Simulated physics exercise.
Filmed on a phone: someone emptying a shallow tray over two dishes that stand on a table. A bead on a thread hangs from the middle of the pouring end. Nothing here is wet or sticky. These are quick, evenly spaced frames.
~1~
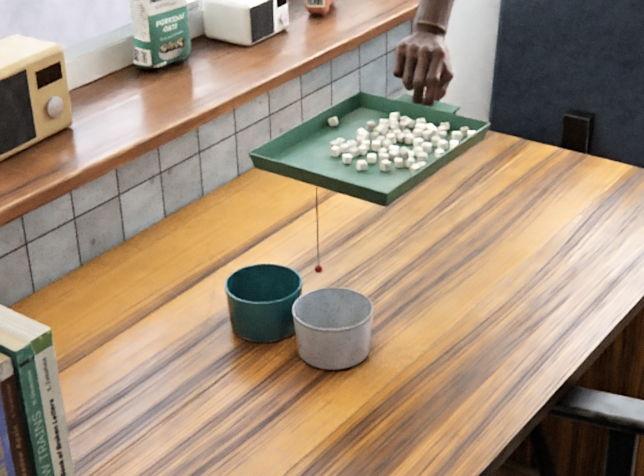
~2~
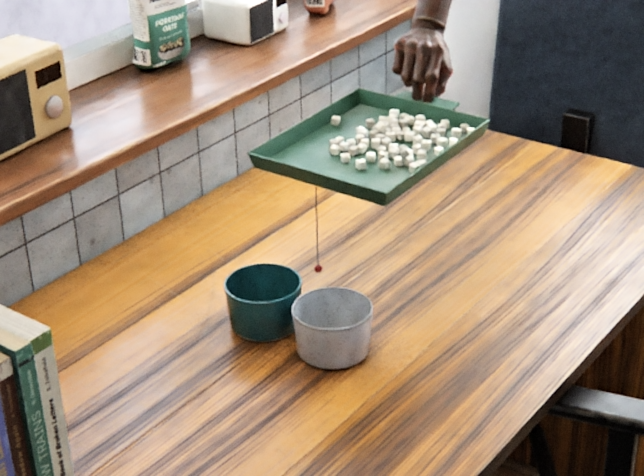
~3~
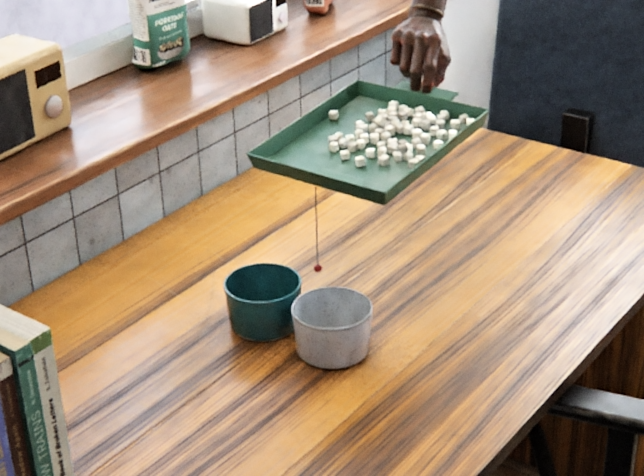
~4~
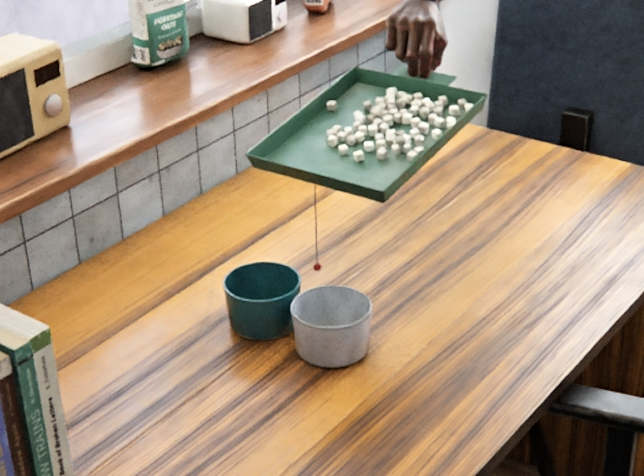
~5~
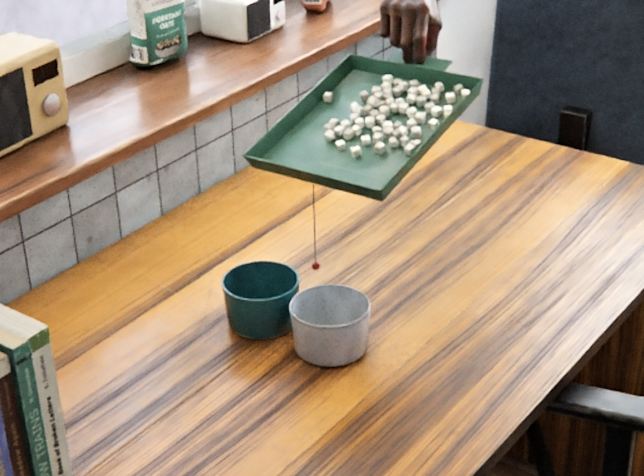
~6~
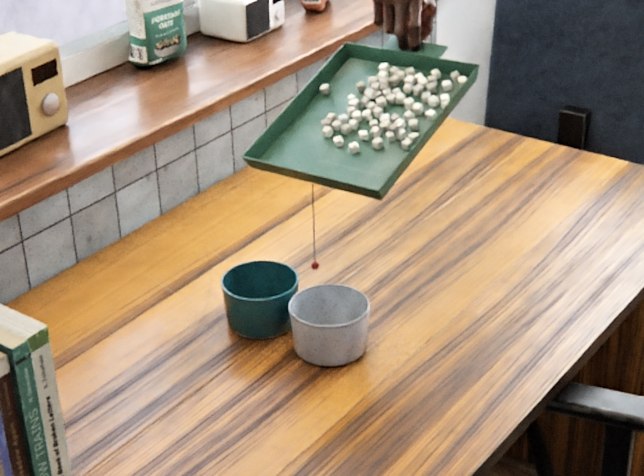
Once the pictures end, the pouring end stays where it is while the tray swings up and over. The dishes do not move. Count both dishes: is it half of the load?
Caught overall: Over half.
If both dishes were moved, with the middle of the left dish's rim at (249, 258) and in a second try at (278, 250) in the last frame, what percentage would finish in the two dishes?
Near 30 % and 0 %.
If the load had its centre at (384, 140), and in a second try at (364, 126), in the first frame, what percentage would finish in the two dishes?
The first gives 80 %, the second 70 %.
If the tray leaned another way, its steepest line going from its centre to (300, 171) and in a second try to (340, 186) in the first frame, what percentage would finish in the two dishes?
About 50 and 60 per cent.
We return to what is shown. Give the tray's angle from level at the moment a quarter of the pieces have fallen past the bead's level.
Roughly 100°.
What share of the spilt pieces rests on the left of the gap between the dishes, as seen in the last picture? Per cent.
It comes to 100 per cent or so.
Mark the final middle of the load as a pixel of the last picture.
Close to (269, 317).
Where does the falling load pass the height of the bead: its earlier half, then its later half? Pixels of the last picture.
The first part at (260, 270); the rest at (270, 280).
Just after the last frame, tray tipped steeply; almost all on the tray; just a few in the right dish; about a tenth in the air.
A moment on, tray tipped past a quarter turn; roughly half on the tray; about a tenth in the right dish; roughly a quarter in the left dish; about a tenth outside both; roughly a quarter in the air.
Further on, tray tipped past a quarter turn; roughly a quarter in the right dish; roughly two thirds in the left dish; about a tenth outside both.
When it is over, tray tipped past a quarter turn; roughly a quarter in the right dish; roughly two thirds in the left dish; about a tenth outside both.
